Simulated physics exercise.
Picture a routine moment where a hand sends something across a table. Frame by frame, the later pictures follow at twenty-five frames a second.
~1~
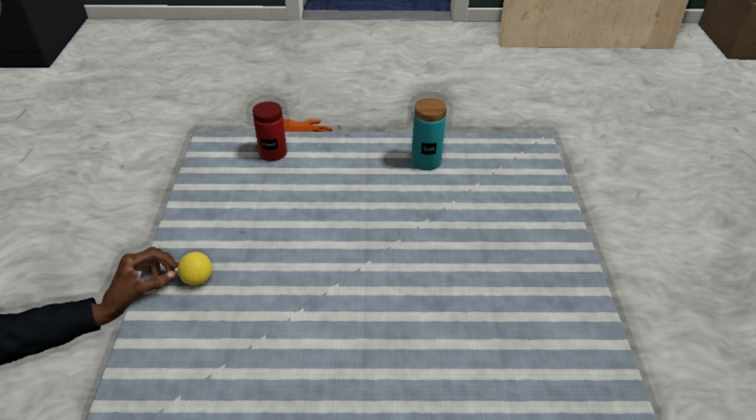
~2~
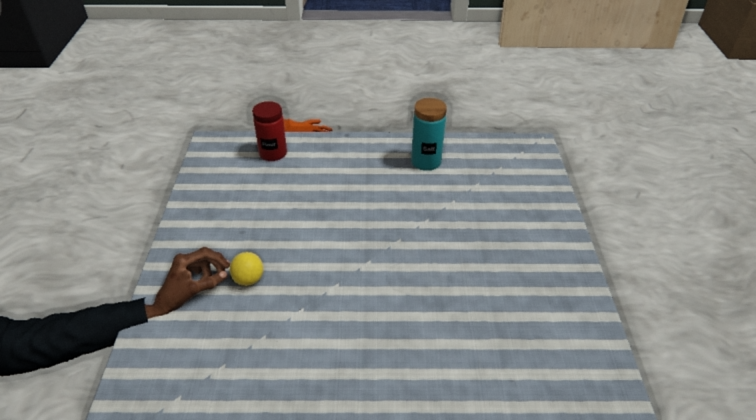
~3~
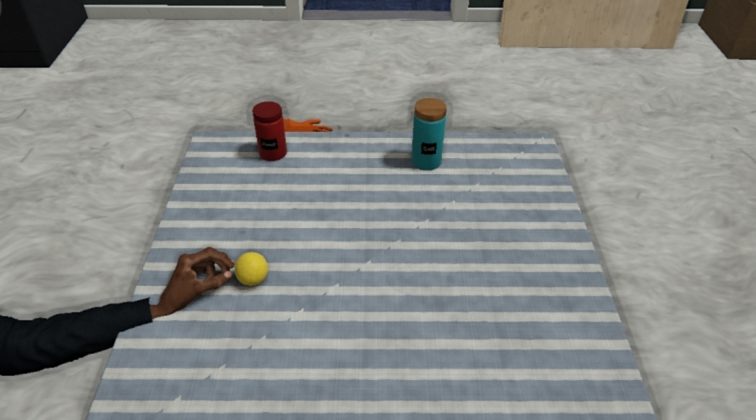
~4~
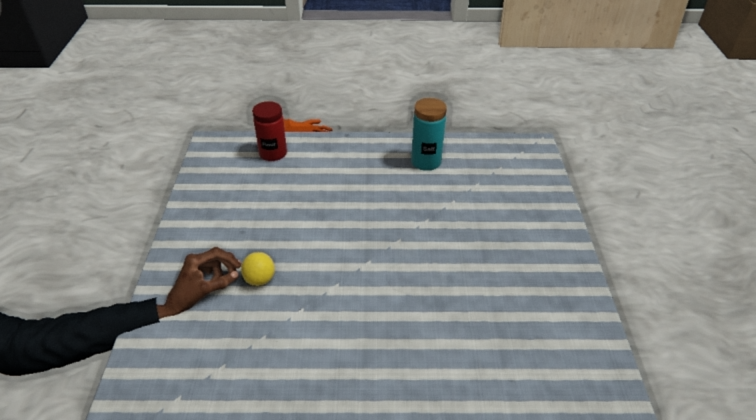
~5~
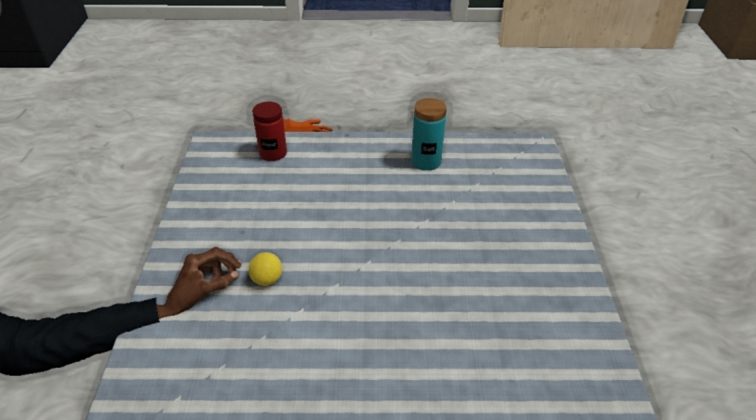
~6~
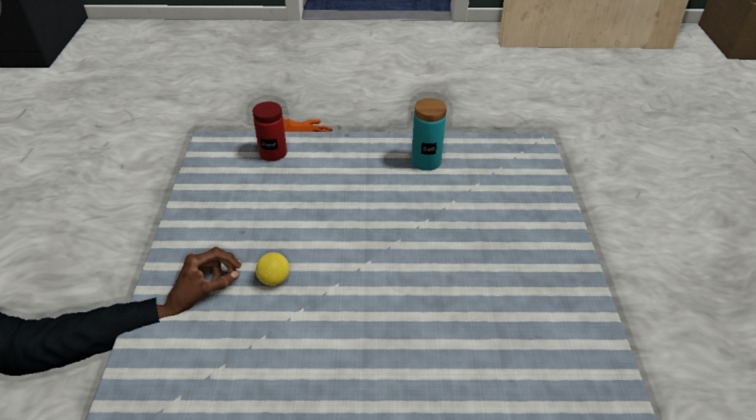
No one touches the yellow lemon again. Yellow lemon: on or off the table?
It never passes the edge.
Then, 0.20 s on from there, yellow lemon shifted about its own width near (304, 269).
Then, 0.50 s on from there, yellow lemon shifted well along near (339, 270).
In the end, moved from the start, yellow lemon. At the end, from the last picture's camera, yellow lemon near (364, 270).
